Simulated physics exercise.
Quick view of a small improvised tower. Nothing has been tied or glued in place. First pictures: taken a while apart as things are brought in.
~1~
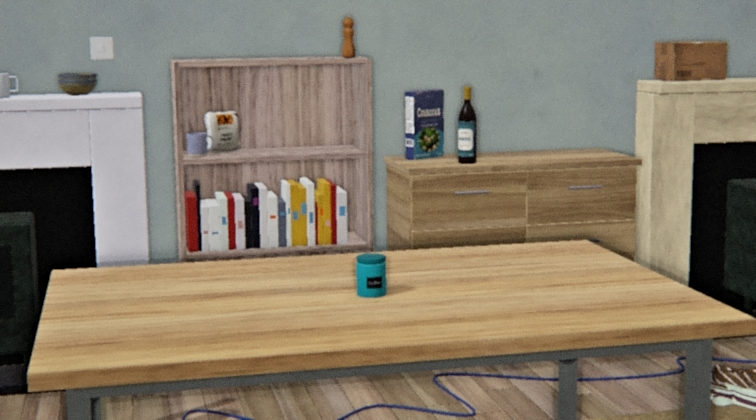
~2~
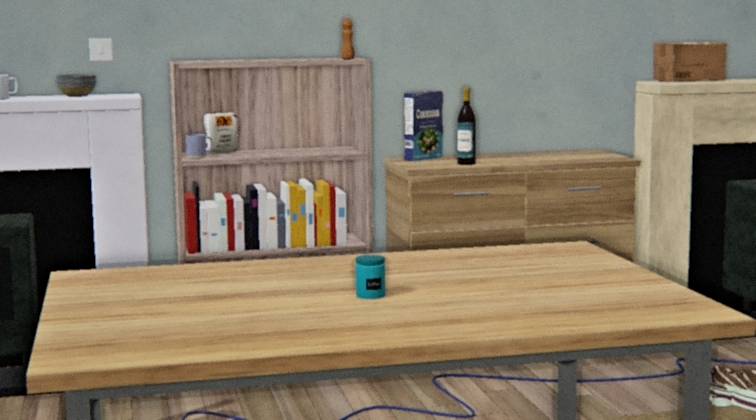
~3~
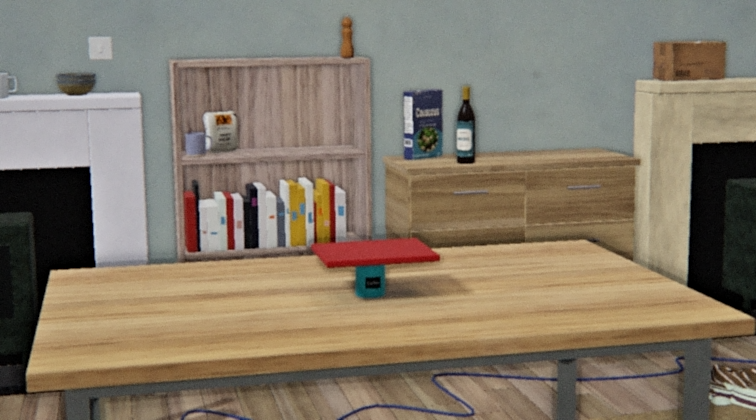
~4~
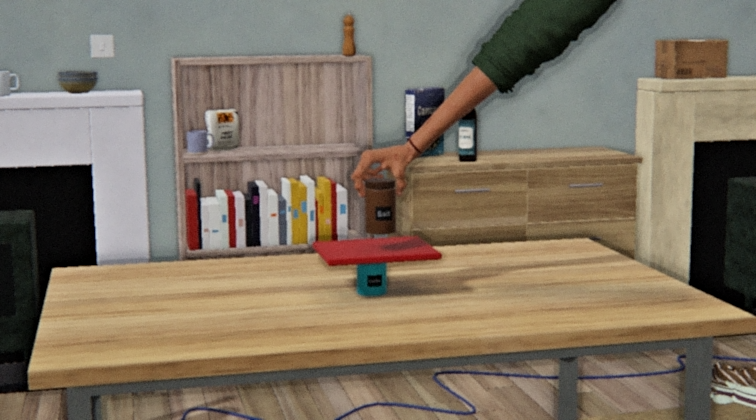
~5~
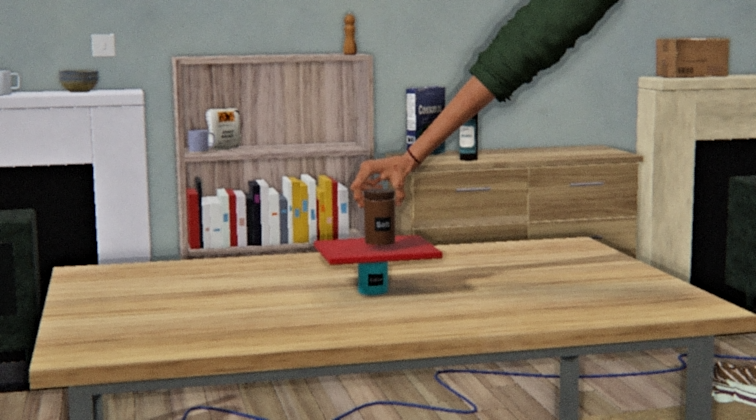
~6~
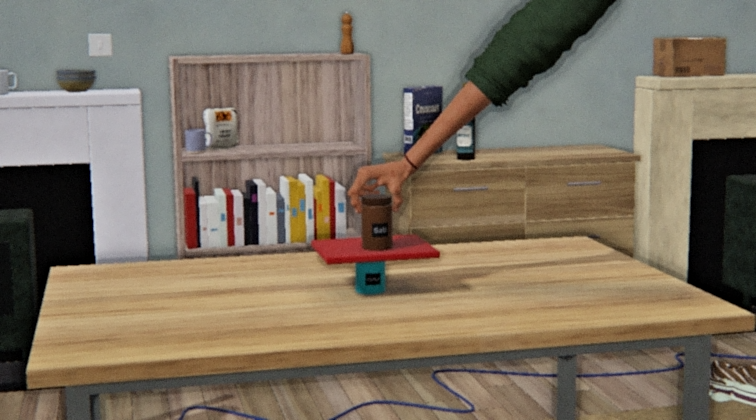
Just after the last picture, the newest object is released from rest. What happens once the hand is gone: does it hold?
Well, once it's let go, everything stays put there.
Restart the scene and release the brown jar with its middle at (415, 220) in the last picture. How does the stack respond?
After that, it tumbles down.
Then, 0.20 s later than the last frame, all is still.
Then, 0.40 s later than the last frame, brown jar resting near (377, 223).
When it is over, all 3 as before. End places, in pixels of the last picture, brown jar near (377, 223). The stack holds.
